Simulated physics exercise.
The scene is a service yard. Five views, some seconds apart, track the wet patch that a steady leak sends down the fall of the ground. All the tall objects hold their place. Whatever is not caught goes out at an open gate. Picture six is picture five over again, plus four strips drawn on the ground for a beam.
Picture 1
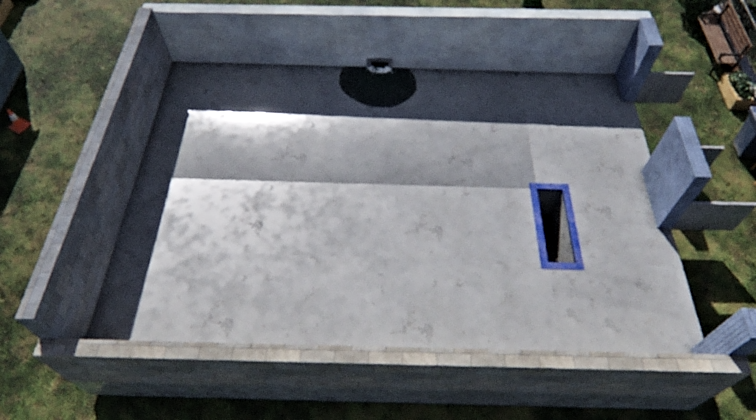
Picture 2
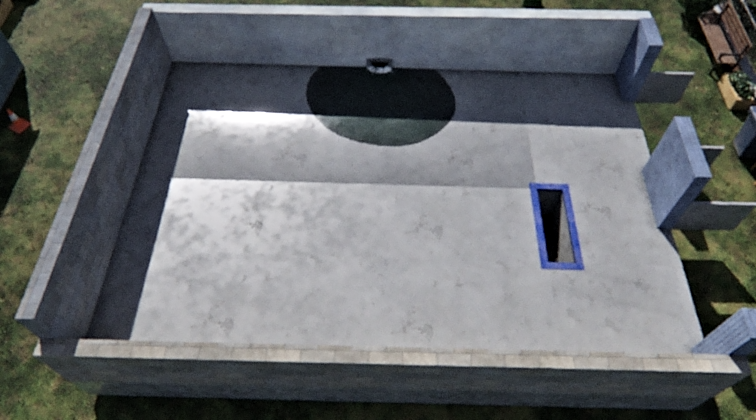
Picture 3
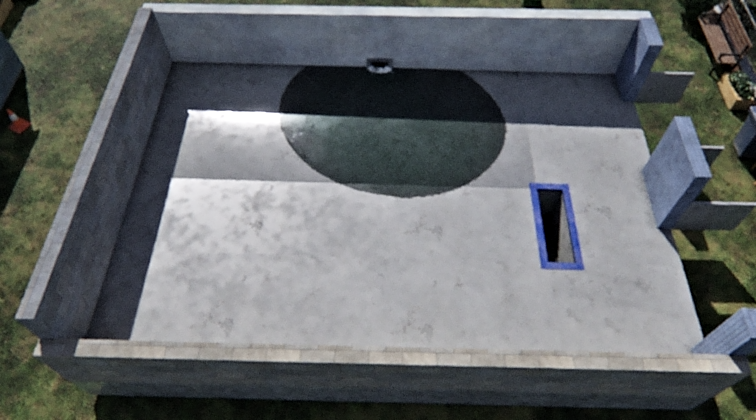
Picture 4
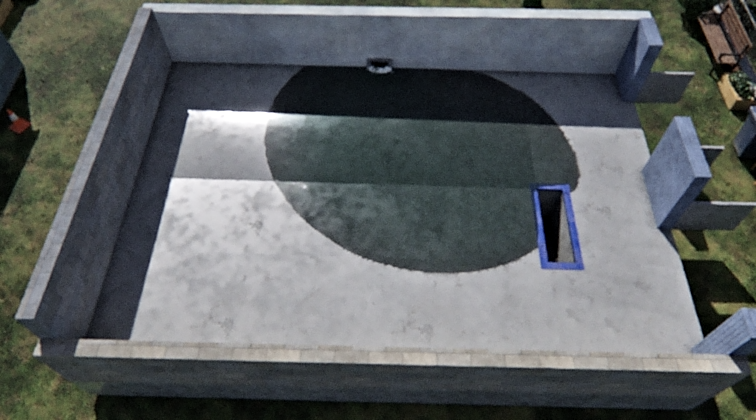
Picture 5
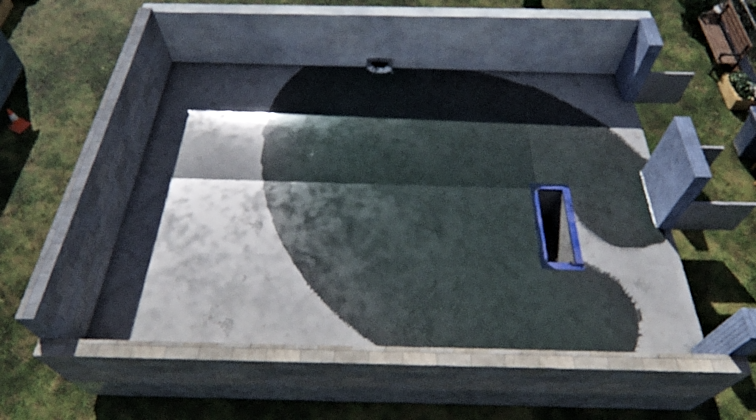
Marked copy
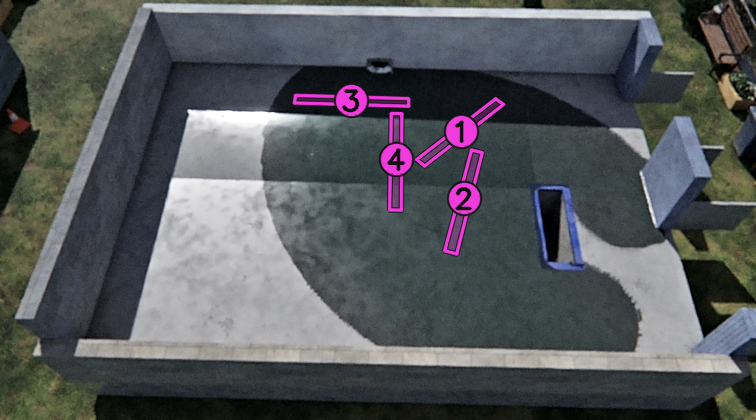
At first, a small dark wet patch sits below an outfall in the back wall of a pale walled yard. The patch spreads forward and sideways across the floor, reaching the blue-edged drain pit. It then wraps around both sides of the pit, touching the front wall and a gap on the right.
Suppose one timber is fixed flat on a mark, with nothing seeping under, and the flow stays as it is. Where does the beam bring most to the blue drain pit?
Spot 4.
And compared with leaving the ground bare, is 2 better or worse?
Spot 2 is worse.
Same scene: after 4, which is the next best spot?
Spot 3.
On the marked copy, 1 from (420, 162) to (499, 101); 2 from (450, 252) to (476, 151); 3 from (294, 99) to (408, 102); 4 from (395, 210) to (396, 113).
With 1, about 6 % of the stream goes into the blue drain pit, about 93 % out by the gates.
With 2, about 7 % of the stream goes into the blue drain pit, about 93 % out by the gates.
With 3, about 14 % of the stream goes into the blue drain pit, about 86 % out by the gates.
With 4, about 19 % of the stream goes into the blue drain pit, about 81 % out by the gates.
